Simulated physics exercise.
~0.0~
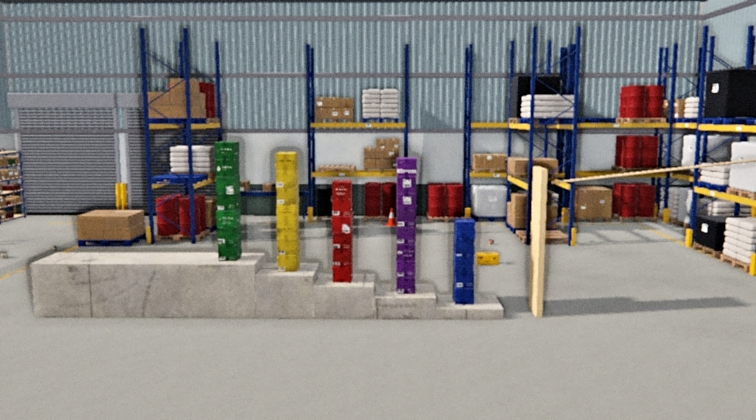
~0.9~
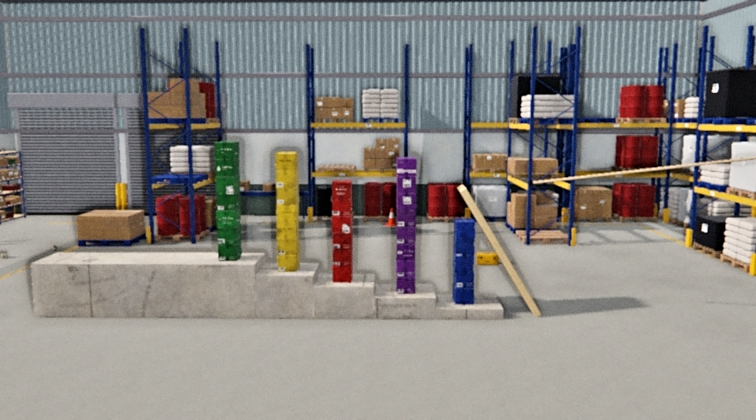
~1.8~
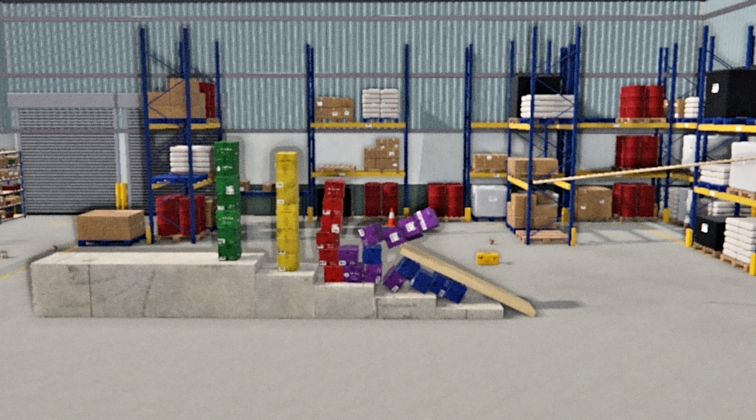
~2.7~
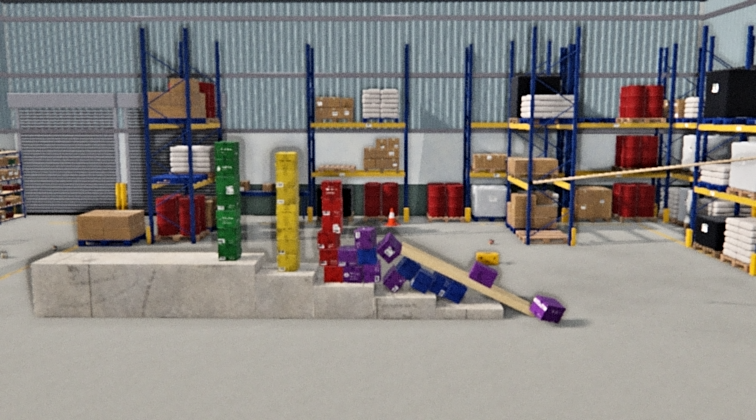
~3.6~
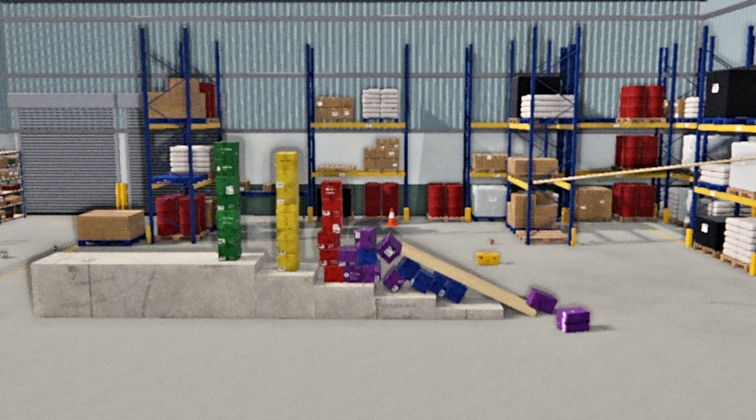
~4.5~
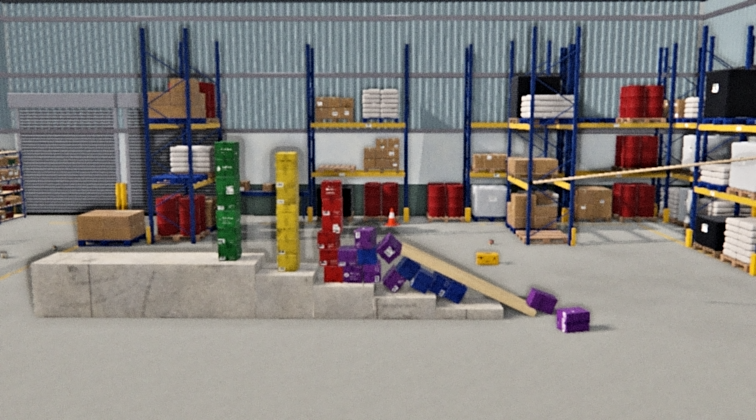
At first, five coloured piles of cartons stand on rising steps in a store room, with a wooden board upright to their right and a pole reaching toward its top. The board tips left and leans into the blue pile. The blue pile collapses and the purple one breaks apart beside it, its upper cartons tilting over the board. Two purple cartons then tumble down the sloping board to the floor. Finally, everything rests, with blue and purple in a heap under the board, red nudged slightly left but standing, and yellow and green upright.
